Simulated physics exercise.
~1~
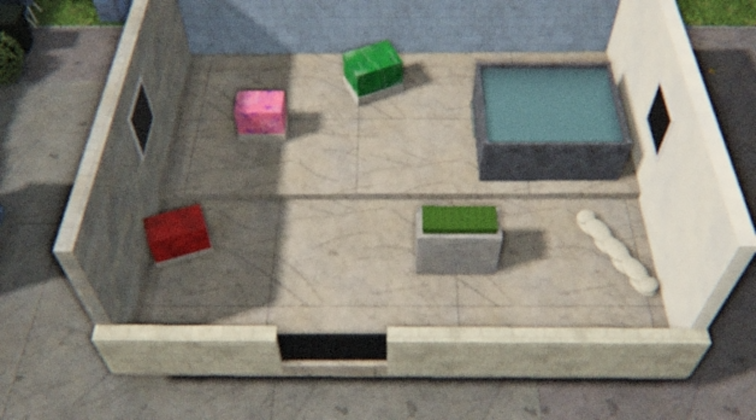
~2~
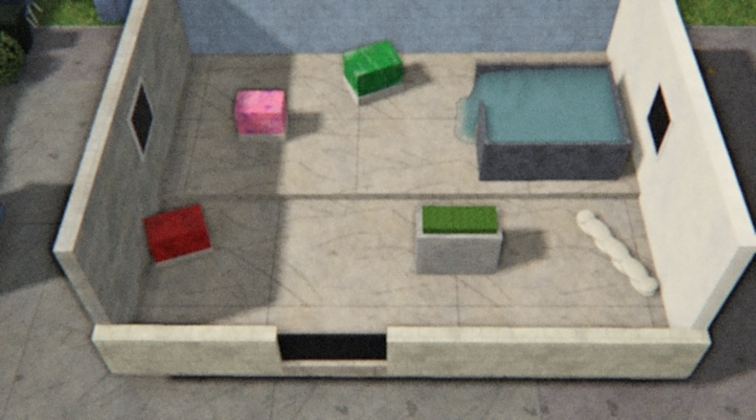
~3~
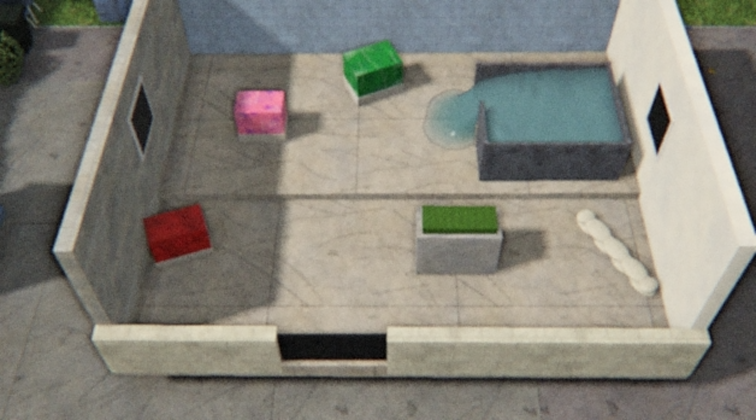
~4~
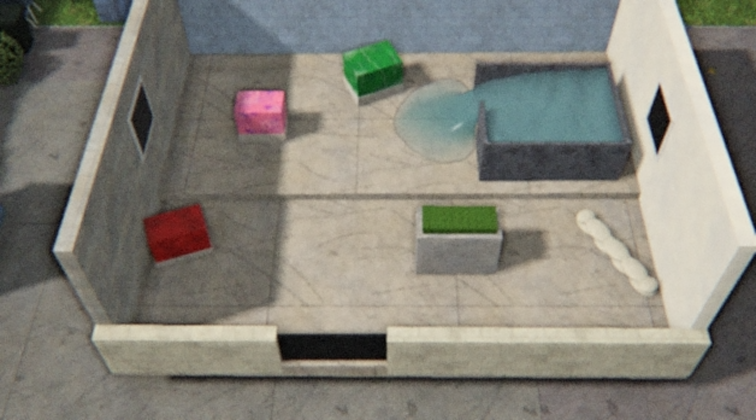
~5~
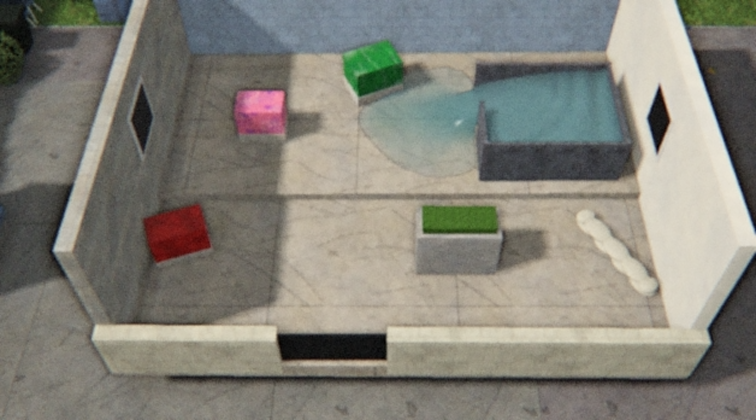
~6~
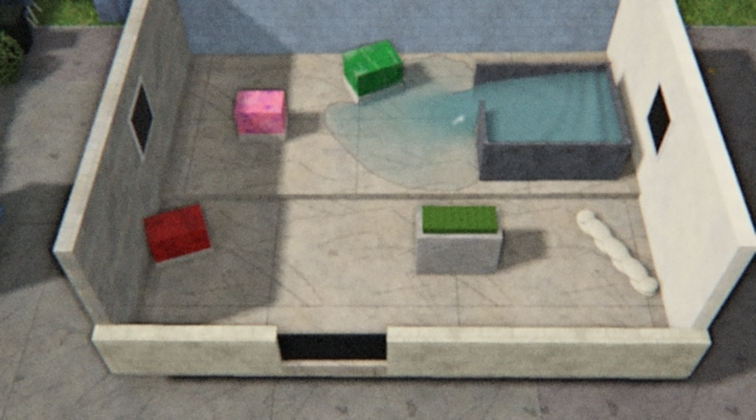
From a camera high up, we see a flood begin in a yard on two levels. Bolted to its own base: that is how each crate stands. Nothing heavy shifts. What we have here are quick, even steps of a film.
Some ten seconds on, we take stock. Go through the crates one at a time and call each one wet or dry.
The green crate is wet. The red crate is wet. The pink crate is wet.
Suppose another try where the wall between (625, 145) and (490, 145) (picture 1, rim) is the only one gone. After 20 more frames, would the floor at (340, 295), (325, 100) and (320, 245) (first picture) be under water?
So it's liquid at the first, nothing at the second and liquid at the third.
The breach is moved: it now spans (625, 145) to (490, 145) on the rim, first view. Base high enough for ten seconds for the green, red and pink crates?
Result: Green crate is not reached; red crate is swamped; pink crate is not reached.
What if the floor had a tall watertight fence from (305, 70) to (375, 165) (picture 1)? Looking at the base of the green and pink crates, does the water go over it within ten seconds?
Green is flooded; pink is left untouched.
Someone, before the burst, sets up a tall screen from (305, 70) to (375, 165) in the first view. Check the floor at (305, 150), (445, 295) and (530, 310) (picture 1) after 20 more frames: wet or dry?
As listed: Not flooded, clear, clear.
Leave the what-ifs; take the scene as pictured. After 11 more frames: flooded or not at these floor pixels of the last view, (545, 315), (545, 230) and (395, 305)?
Taking the three spots one by one, I'd call them clear, clear and clear.
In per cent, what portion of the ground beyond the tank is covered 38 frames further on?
The answer is around 70 per cent.
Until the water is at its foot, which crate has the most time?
My pick is the one in red.
A moment on, water covers 25 % of the floor; the green crate water round its plinth, the red crate not reached, the pink crate water round its plinth.
Next, water covers 45 % of the floor; the green crate water round its plinth, the red crate water round its plinth, the pink crate water round its plinth.
Then, water covers 60 % of the floor; the green crate water round its plinth, the red crate water round its plinth, the pink crate water round its plinth.
Later, water covers 70 % of the floor; the green crate water round its plinth, the red crate water round its plinth, the pink crate water round its plinth.
In the end, water covers 90 % of the floor; the green crate was topped, the red crate was topped, the pink crate was topped.
